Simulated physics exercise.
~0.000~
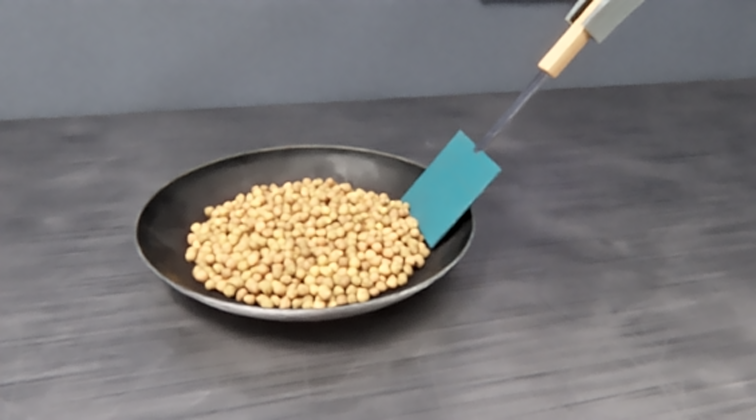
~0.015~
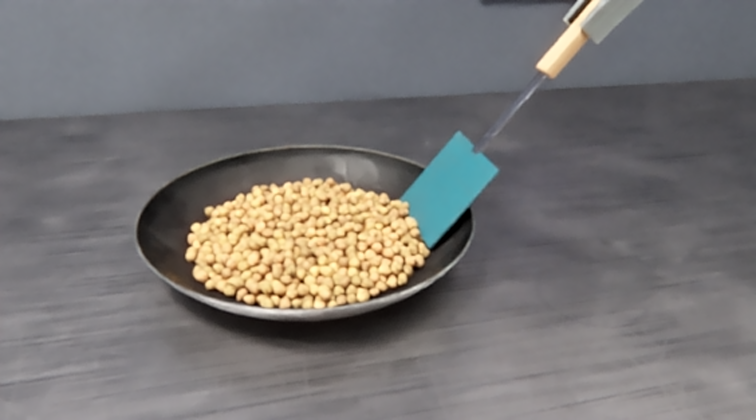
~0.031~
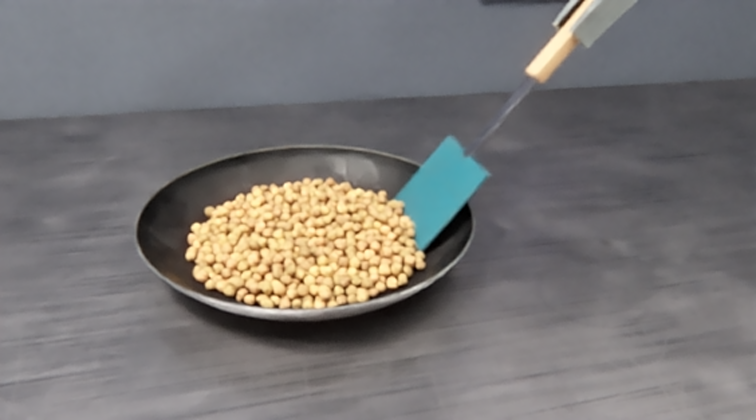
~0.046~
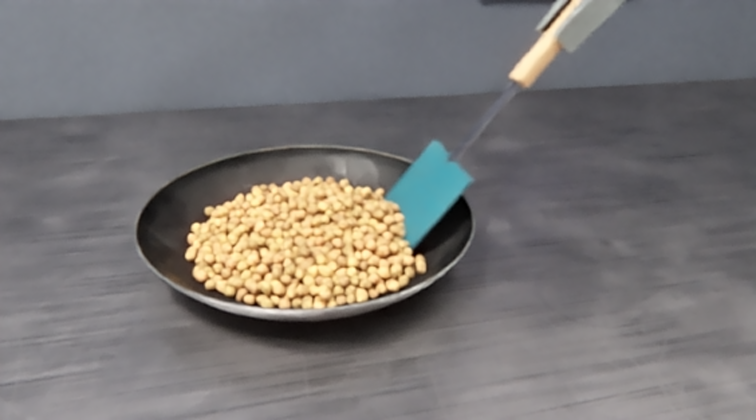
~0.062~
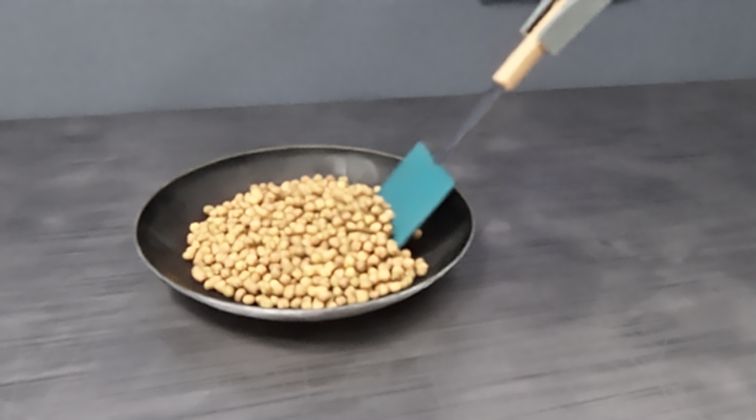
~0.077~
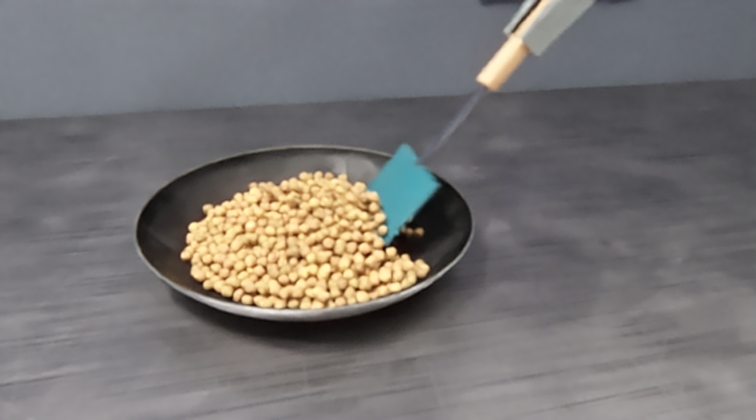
A teal spatula held by a gripper rests at the right side of a black frying pan of dried chickpeas, then slides a short way left, pushing the nearest chickpeas inward while the pan stays still.
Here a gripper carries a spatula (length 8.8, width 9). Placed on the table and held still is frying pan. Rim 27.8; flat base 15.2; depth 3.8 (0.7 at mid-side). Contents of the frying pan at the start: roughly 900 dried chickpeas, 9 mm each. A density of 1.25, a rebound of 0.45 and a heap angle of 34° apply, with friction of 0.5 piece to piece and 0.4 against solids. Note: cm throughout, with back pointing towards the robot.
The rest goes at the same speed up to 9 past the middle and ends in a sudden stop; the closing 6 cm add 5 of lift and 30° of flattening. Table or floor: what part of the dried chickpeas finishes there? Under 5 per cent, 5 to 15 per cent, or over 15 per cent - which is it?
It is over 15 per cent.
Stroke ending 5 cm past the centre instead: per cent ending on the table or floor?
In that case around 10 per cent.
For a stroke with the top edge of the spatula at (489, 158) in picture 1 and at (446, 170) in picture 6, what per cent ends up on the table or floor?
Around 10 per cent finishes on the table or floor.
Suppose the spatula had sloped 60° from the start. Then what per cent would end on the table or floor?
My guess is close to 15 per cent.
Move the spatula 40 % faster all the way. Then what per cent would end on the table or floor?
25 %.
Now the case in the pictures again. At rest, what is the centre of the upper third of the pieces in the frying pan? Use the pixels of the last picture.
Roughly (212, 236).
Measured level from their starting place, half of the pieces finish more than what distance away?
Some 5 centimetres.
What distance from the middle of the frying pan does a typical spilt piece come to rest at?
It's around 36 cm.
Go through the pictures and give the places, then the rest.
The first frame shows spatula top edge at (480, 149), sloping 51°; upper third of the load around (312, 227), from x 190 to 425, top at y 180; 900 in the frying pan.
The second frame shows spatula top edge at (478, 150), sloping 51°; upper third of the load around (312, 227), from x 190 to 425, top at y 180.
The third frame shows spatula top edge at (468, 154), sloping 51°; upper third of the load around (315, 226), from x 190 to 420, top at y 180.
The fourth frame shows spatula top edge at (452, 159), sloping 51°; upper third of the load around (318, 223), from x 190 to 420, top at y 180.
The fifth frame shows spatula top edge at (436, 161), sloping 51°; upper third of the load around (319, 222), from x 190 to 425, top at y 180.
The sixth frame shows spatula top edge at (420, 163), sloping 51°; upper third of the load around (315, 221), from x 185 to 425, top at y 175; 900 in the frying pan.
By 0.12 s, sloping 51°, highest piece 9 above the table; 899 in the frying pan, 1 on the blade or in flight.
By 0.17 s, sloping 42°, highest piece 10 above the table; 899 in the frying pan, 1 on the blade or in flight.
By 0.40 s, sloping 21°, highest piece 4 above the table; 710 in the frying pan, 188 on the table or floor, 2 on the blade or in flight.
By 1.45 s, sloping 21°, highest piece 4 above the table; 710 in the frying pan, 190 on the table or floor.
Final count, 710 in the frying pan, 190 on the table or floor. That is 21 % on the table or floor.
